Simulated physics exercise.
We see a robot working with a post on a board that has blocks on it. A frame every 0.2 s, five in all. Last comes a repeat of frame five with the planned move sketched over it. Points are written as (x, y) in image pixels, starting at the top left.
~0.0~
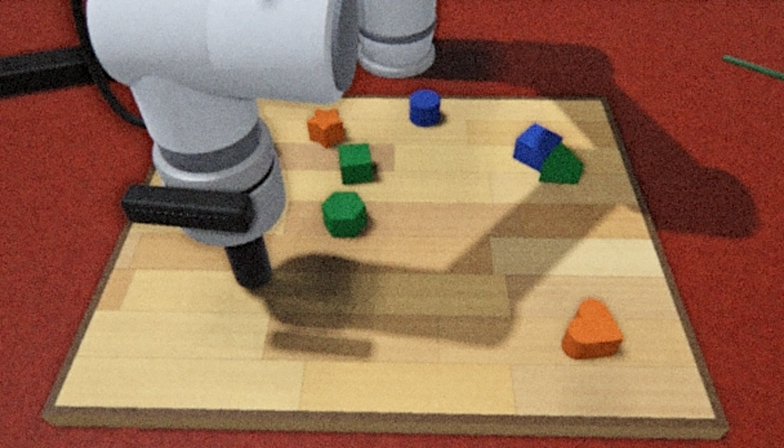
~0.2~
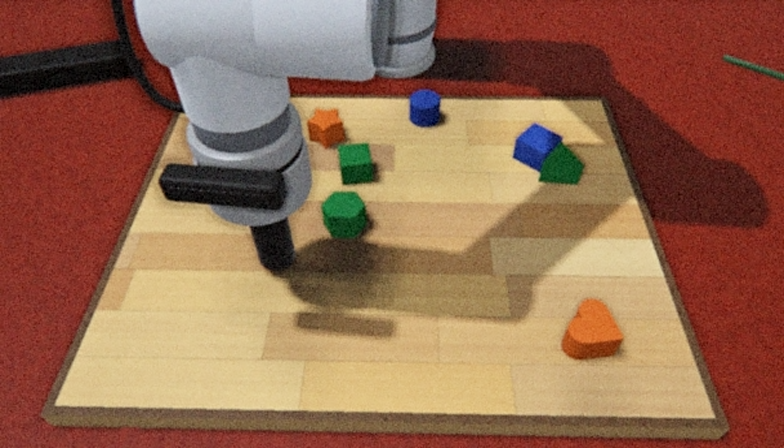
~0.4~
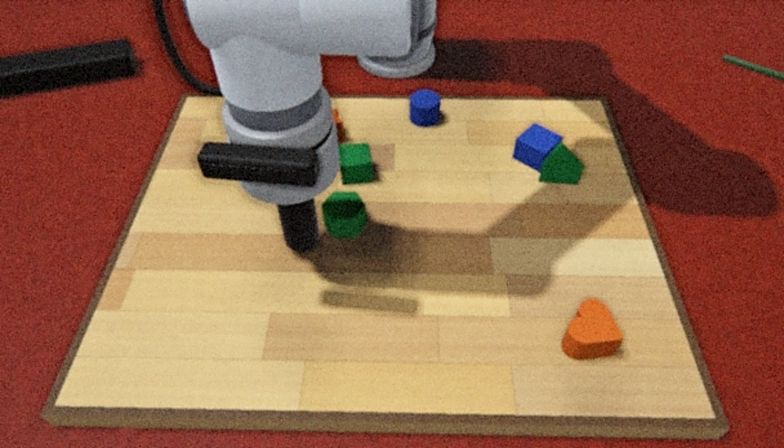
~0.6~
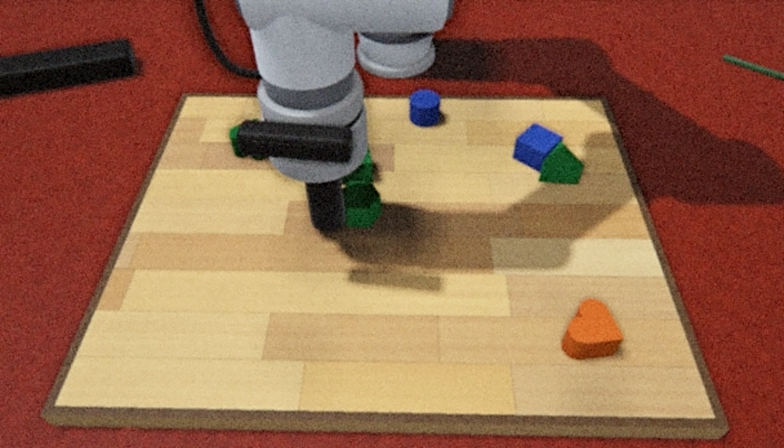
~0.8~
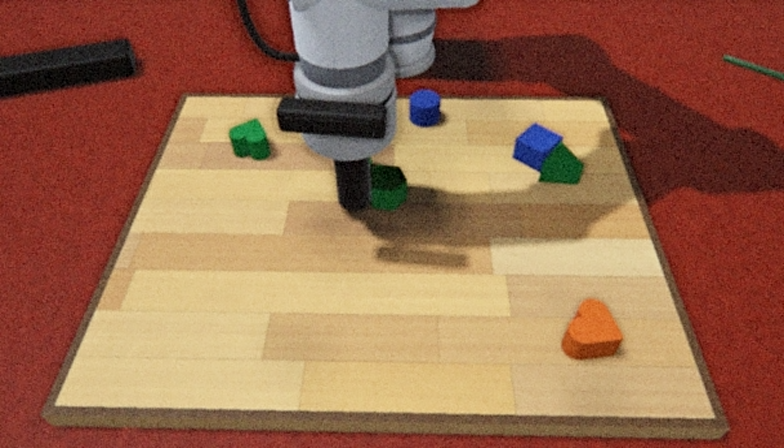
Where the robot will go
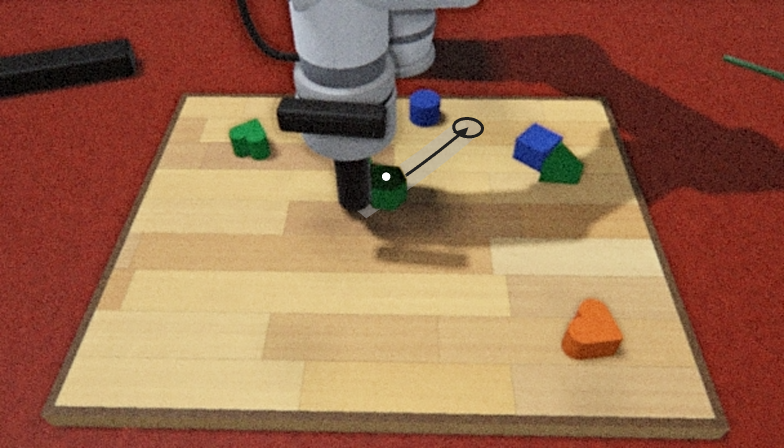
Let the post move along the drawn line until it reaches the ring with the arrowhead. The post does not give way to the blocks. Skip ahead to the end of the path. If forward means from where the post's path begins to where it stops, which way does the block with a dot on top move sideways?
Moves right.
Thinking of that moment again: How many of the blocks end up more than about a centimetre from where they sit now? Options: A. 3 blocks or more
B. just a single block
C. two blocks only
B - just a single block.
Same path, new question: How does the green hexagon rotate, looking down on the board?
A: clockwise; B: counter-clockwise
A - clockwise.
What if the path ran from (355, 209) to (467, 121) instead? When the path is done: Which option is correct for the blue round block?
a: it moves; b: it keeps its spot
The correct letter is b.
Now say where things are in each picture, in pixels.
Post tip at (254, 274); block tops, green square at (355, 154); green hexagon at (343, 204), in the first frame.
Post at (278, 257); blocks unchanged, in the second frame.
Post at (302, 238); blocks unchanged, in the third frame.
Post at (328, 219); green hexagon at (359, 194), in the fourth frame.
Post at (355, 200); green square hidden; green hexagon at (386, 177), in the fifth frame.
Path on the board, from (355, 209) through (398, 181) and (436, 153) to (468, 128); the dot is on the green hexagon.
What follows on the original path. One third of the way, post at (399, 171); green hexagon at (431, 152).
Two thirds of the way, post at (437, 143); green hexagon at (471, 139), turned 40° clockwise.
At the end, post at (469, 118); green square in place; green hexagon at (477, 138), turned 60° clockwise.
